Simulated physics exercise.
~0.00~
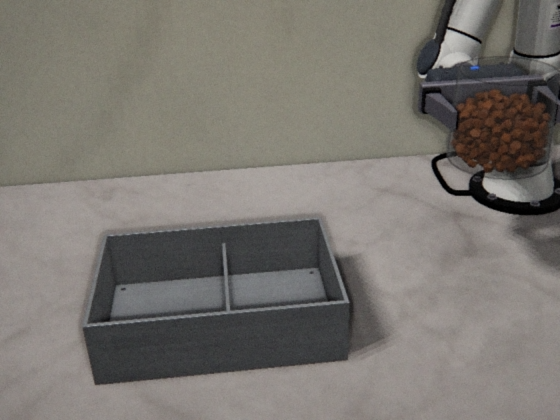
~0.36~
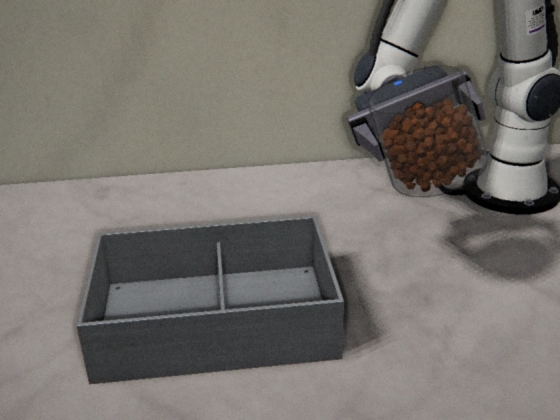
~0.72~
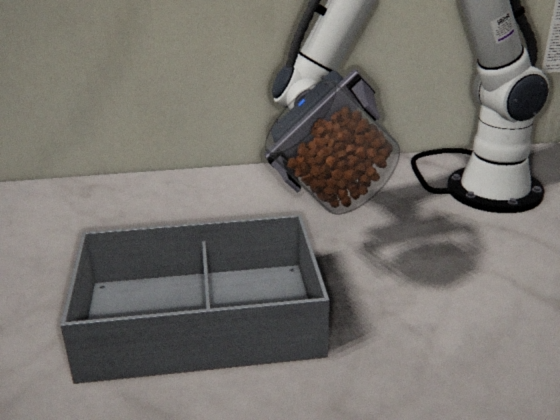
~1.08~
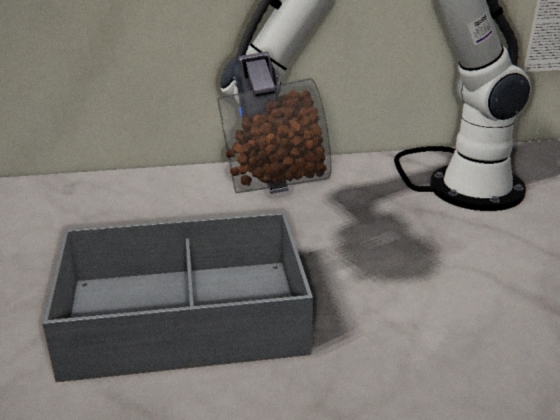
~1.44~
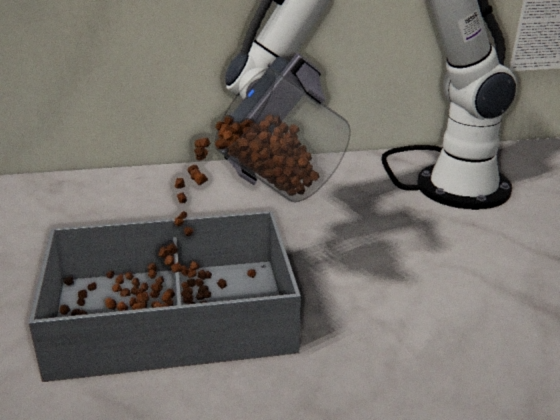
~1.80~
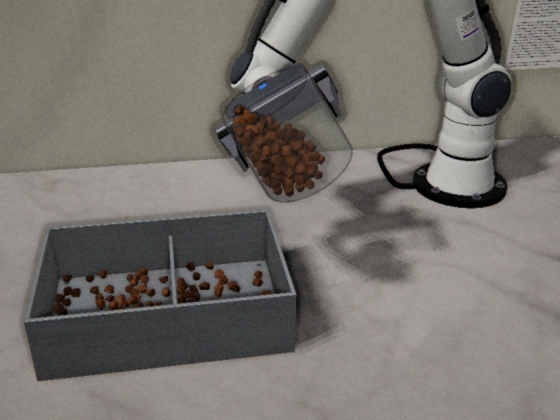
A clear cup of brown pellets, carried left by a robot arm, tipping some into a divided grey box, then tilting back still holding most.
